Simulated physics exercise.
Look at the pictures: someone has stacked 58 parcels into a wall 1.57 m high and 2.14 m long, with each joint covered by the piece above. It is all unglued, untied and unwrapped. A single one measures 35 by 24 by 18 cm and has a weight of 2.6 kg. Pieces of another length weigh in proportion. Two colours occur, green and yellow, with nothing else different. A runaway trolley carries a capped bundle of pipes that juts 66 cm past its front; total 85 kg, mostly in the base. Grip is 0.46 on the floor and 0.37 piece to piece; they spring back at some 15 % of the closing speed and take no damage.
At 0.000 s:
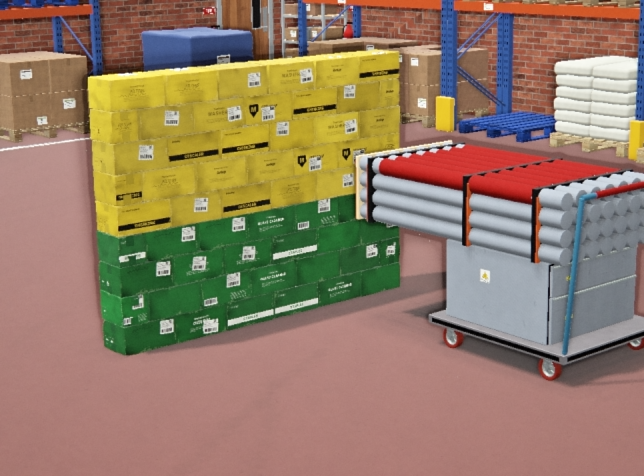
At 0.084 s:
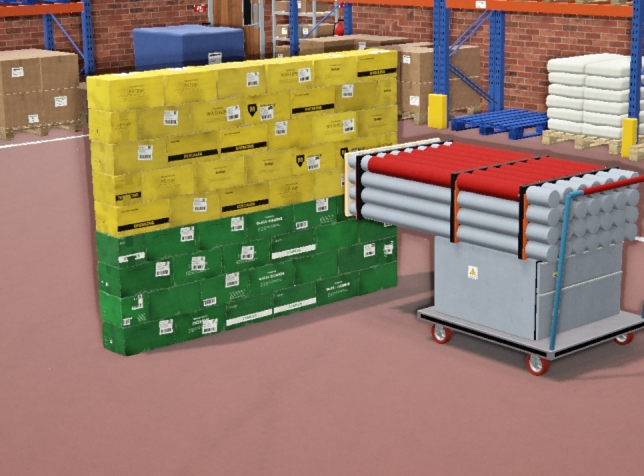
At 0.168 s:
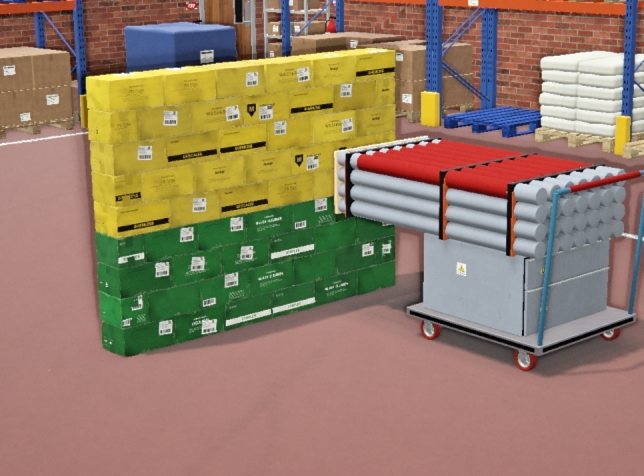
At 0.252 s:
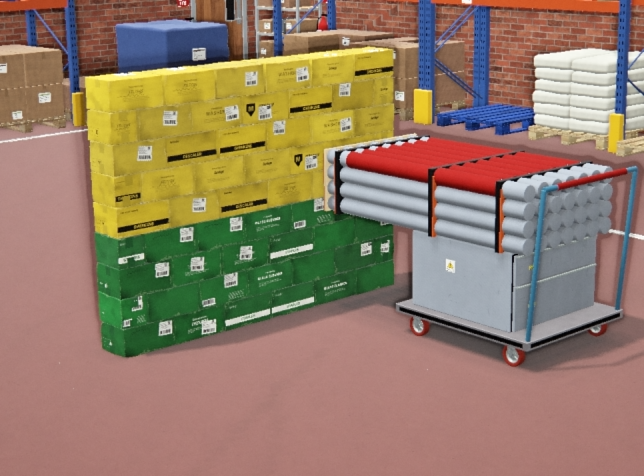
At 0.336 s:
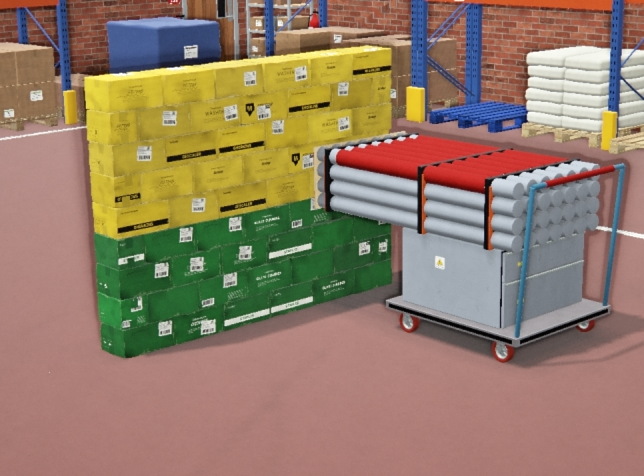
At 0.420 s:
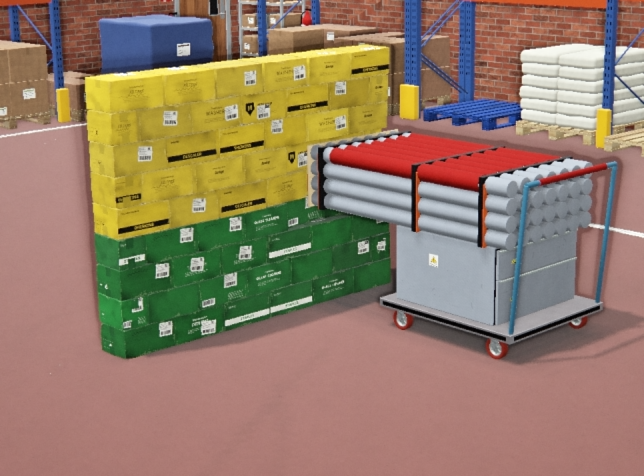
In a warehouse, a loaded trolley slides left into a wall of yellow and green parcels.
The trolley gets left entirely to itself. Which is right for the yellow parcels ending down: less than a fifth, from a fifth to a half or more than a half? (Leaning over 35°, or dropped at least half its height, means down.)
A large share, above half.
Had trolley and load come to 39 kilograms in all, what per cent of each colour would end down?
Result: Green 0, yellow 0 %.
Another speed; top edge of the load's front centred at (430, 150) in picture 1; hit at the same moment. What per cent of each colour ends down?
Down at the end: Green 30 per cent, yellow 70 per cent.
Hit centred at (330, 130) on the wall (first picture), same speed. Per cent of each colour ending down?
Per cent down - green: 20, yellow: 80.
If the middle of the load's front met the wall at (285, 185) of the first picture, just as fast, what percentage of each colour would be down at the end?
Then green ends 0 per cent down and yellow 0 per cent.
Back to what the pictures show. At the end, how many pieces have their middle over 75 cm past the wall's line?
Estimate: Some 20.
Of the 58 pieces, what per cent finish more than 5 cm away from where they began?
It is 50 per cent.
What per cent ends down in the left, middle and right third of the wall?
The thirds come out at 10 on the left, 50 in the middle and 90 on the right, in per cent.
After 1.02 s, load 20 cm past the wall's line, still rolling; none of the 32 yellow parcels down (0 of 58 in all colours); top yellow parcel leaning 12°; top green parcel leaning 12°.
After 1.54 s, load 22 cm past the wall's line, stopped; 21 of the 32 yellow parcels down (29 of 58 in all colours); top yellow parcel leaning 39°, 26 cm lower; top green parcel leaning 39°, 17 cm lower.
After 1.98 s, load 22 cm past the wall's line, stopped; 21 of the 32 yellow parcels down (29 of 58 in all colours); top yellow parcel on its side; top green parcel on its side.
At rest (2.9 s), load 22 cm past the wall's line, stopped; 21 of the 32 yellow parcels down (29 of 58 in all colours); top yellow parcel on its side; top green parcel on its side. That is 66 per cent. As the last picture would show them, middles, top green parcel near (262, 246).
